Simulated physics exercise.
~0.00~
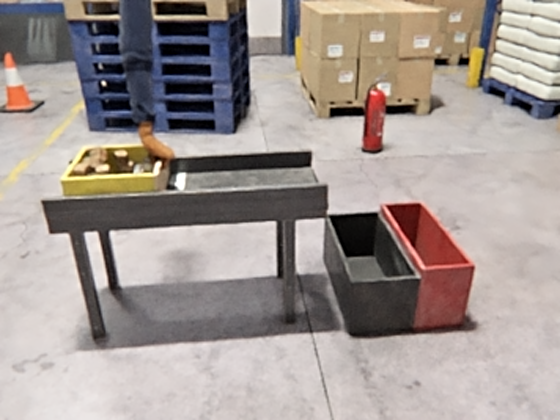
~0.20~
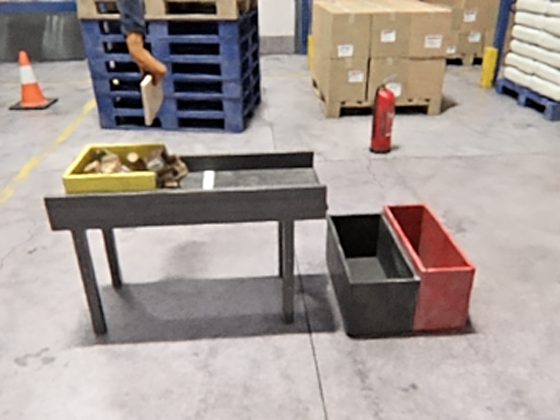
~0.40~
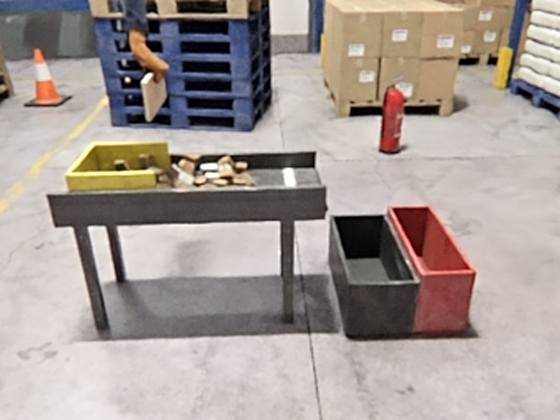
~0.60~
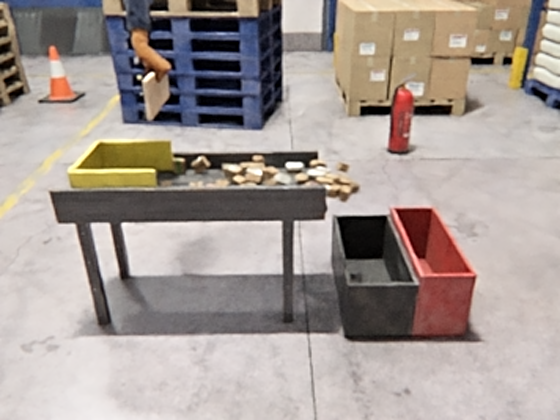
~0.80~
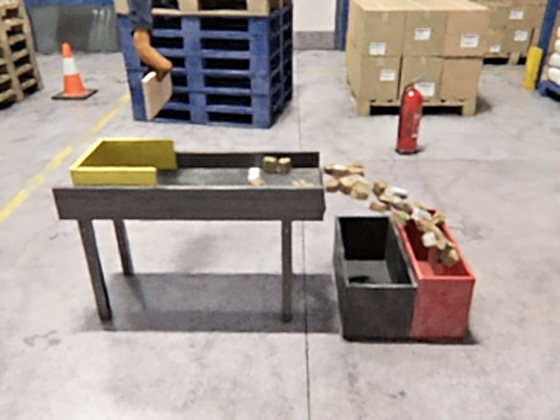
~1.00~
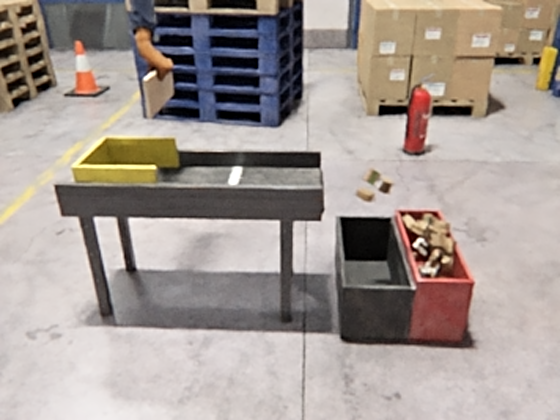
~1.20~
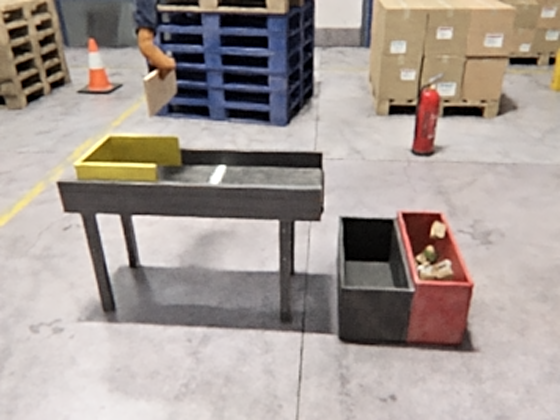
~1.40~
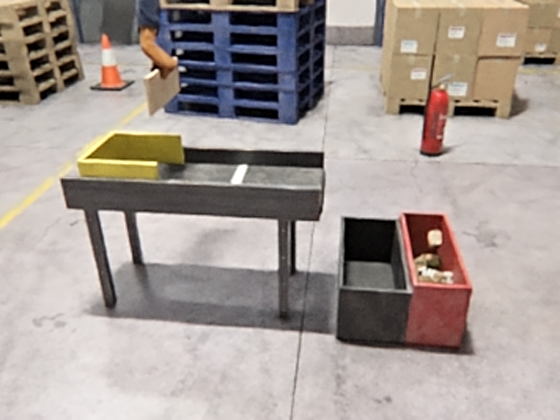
On a warehouse floor, a hand lifted a small board away from a yellow pen, and a heap of little brown parcels rode right along the belt, flew off its end over the black tote and dropped into the red one, leaving the black tote empty.
